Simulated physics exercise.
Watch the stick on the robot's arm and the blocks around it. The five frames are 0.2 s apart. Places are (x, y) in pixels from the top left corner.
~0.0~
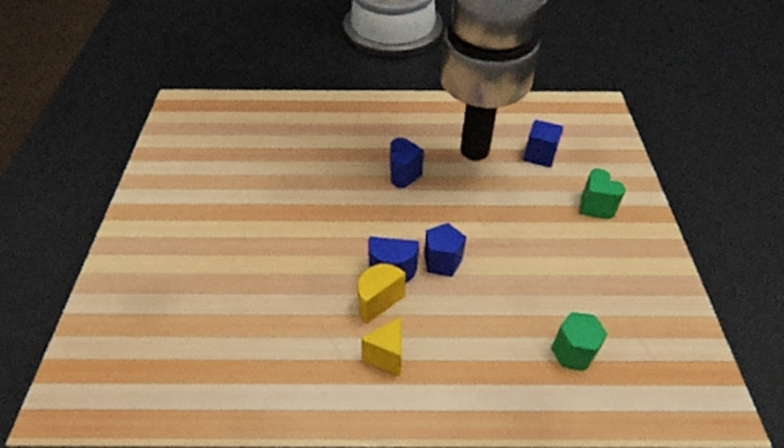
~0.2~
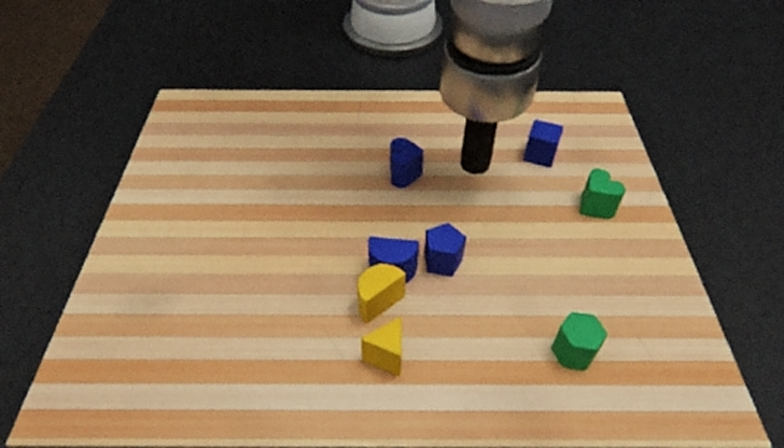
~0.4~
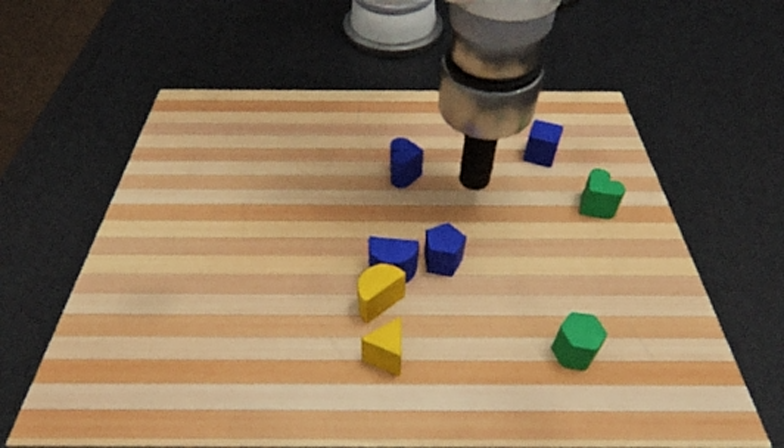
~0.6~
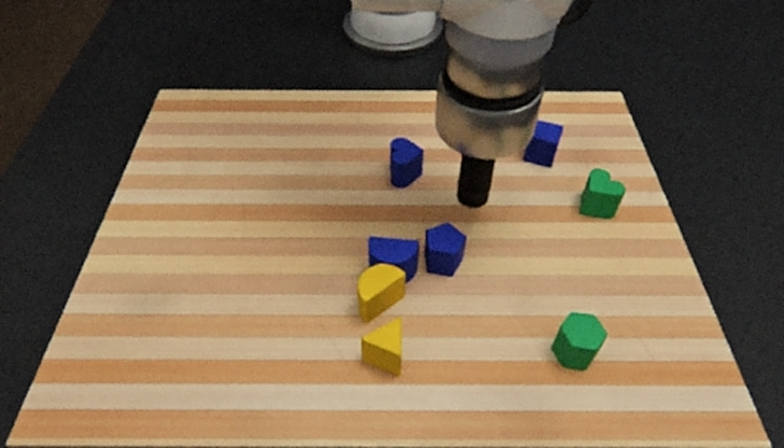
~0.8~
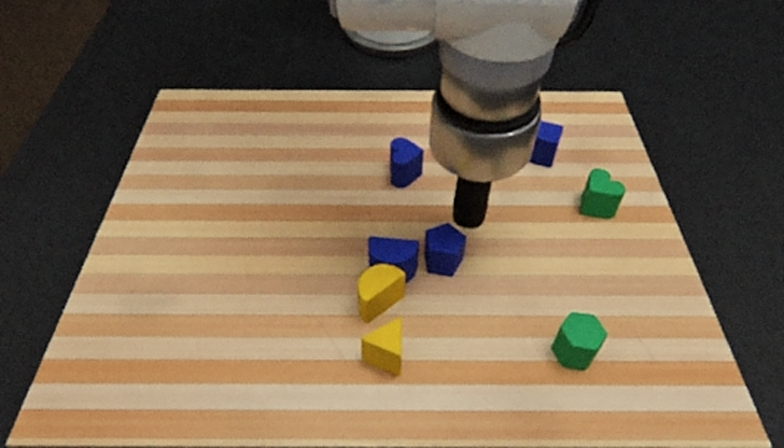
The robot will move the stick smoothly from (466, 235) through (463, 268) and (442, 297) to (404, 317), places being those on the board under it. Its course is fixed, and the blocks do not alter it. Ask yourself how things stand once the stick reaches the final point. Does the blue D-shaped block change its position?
Final answer: Yes.
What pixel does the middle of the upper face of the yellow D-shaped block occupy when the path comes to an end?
At the end it should sit near (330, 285).
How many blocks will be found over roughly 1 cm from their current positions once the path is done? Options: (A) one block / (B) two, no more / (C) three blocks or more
C
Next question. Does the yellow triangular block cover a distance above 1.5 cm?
Short answer: No.
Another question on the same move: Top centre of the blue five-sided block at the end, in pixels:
The centre of its top face lies at (368, 279).
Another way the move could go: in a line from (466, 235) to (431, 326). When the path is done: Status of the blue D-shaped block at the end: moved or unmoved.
Somewhere new.
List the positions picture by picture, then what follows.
Stick's lower end at (475, 152); yellow D-shaped block at (378, 279); yellow triangular block at (387, 336); blue D-shaped block at (392, 248); blue five-sided block at (445, 238), in the first picture.
Stick at (475, 165); blocks still, in the second picture.
Stick at (474, 180); blocks still, in the third picture.
Stick at (472, 198); blocks still, in the fourth picture.
Stick at (468, 218); yellow D-shaped block at (378, 279); yellow triangular block at (387, 336); blue D-shaped block at (392, 248); blue five-sided block at (445, 238), in the fifth picture.
The first path, step by step. One third of the way, stick at (466, 251); blue five-sided block at (434, 254), turned 35° clockwise.
Two thirds of the way, stick at (444, 281); yellow D-shaped block at (359, 284); blue D-shaped block at (378, 249), turned 25° clockwise; blue five-sided block at (406, 274), turned 60° clockwise.
At the end, stick at (405, 301); yellow D-shaped block at (330, 285), turned 35° anticlockwise; yellow triangular block still; blue D-shaped block at (366, 246), turned 55° clockwise; blue five-sided block at (368, 279), turned 110° clockwise.
